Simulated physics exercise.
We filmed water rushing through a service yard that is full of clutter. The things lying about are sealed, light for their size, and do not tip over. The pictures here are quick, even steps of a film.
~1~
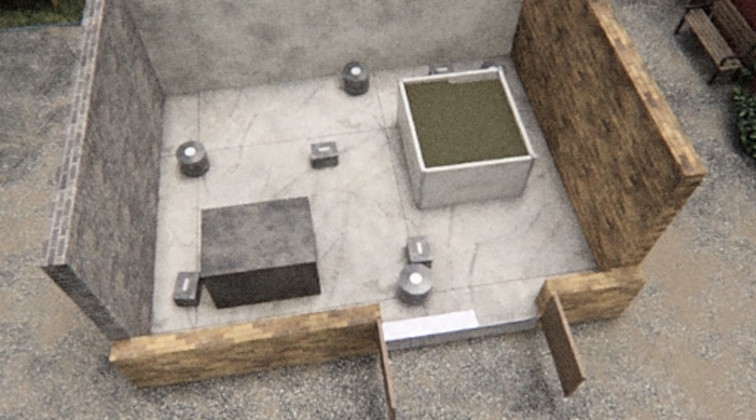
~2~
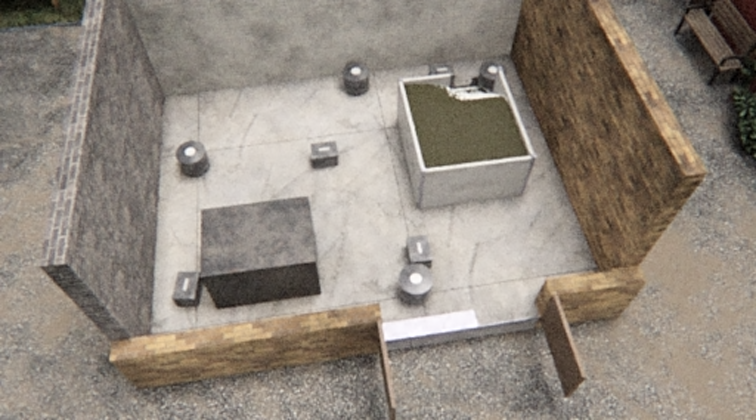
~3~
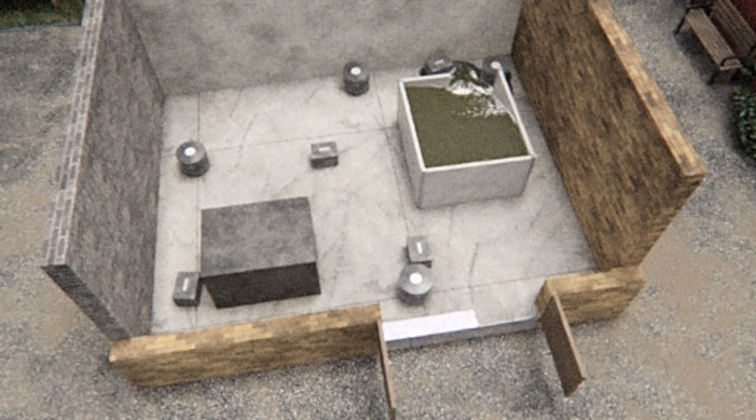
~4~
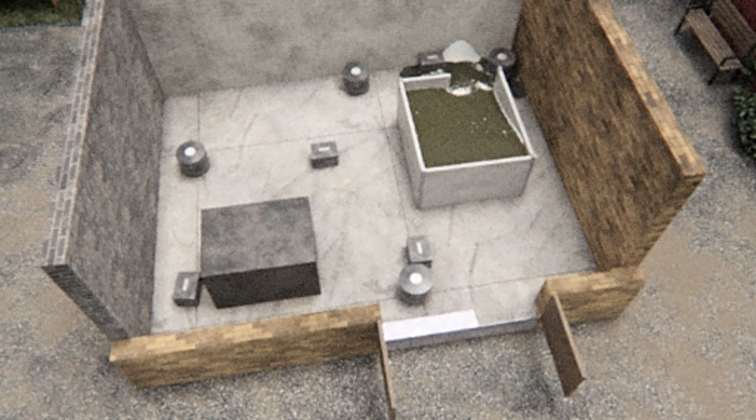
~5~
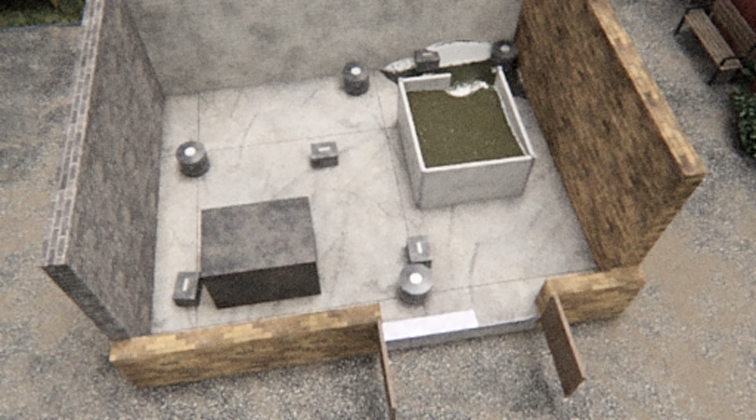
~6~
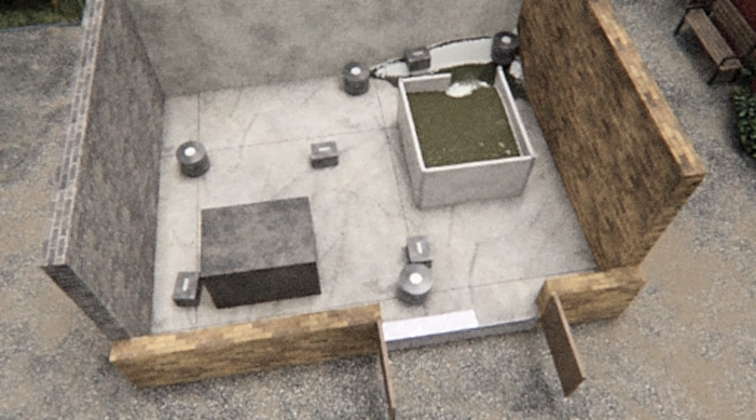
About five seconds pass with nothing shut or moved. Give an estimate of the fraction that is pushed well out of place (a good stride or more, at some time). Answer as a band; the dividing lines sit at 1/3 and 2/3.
2/3 or more.
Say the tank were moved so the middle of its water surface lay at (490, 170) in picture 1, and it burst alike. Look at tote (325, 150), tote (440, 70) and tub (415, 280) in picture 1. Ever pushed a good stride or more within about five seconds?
First displaced far, then displaced far, then never went far.
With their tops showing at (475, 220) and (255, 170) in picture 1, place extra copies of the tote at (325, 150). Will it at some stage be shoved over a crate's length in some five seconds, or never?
Result, in sequence - short of that distance / displaced that far.
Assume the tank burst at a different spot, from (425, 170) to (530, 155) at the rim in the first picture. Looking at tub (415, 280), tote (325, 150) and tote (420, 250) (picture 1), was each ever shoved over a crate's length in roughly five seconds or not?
The first: Went past that; the second: Fell short; the third: Went past that.
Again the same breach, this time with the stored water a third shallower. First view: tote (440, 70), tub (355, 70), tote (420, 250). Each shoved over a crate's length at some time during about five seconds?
As asked: Went the distance, went the distance, fell short.
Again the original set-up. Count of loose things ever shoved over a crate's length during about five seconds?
My count comes to 8.
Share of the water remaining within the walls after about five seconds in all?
About 98 percent.
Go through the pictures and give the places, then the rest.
A tub at (493, 70), on the bottom; a tote at (442, 70), on the bottom; 0 of 8 have shifted, in the first picture.
A tub at (493, 70) rests on the ground; a tote at (442, 70), on the bottom; 0 of 8 have shifted, in the second picture.
A tub at (496, 66), on the bottom, close to its start; a tote at (439, 63), on the bottom, close to its start; 2 of 8 have shifted, in the third picture.
A tub at (502, 57) rests on the ground, a stride from its start; a tote at (432, 57), on the bottom, a stride from its start; 2 of 8 have shifted, in the fourth picture.
A tub at (505, 49) rests on the ground, a stride from its start; a tote at (427, 55), afloat, a stride from its start; 2 of 8 have shifted, in the fifth picture.
A tub at (506, 40), afloat, a stride from its start; a tote at (418, 54) floats, a stride from its start; 2 of 8 have shifted, in the sixth picture.
A moment on, 1 of 8 are well off their spots; 1 afloat.
Next, 3 of 8 are well off their spots; 1 afloat.
Later, 5 of 8 are well off their spots; 3 afloat.
In the end, 8 of 8 are well off their spots, and 8 have been at some point; 3 afloat.
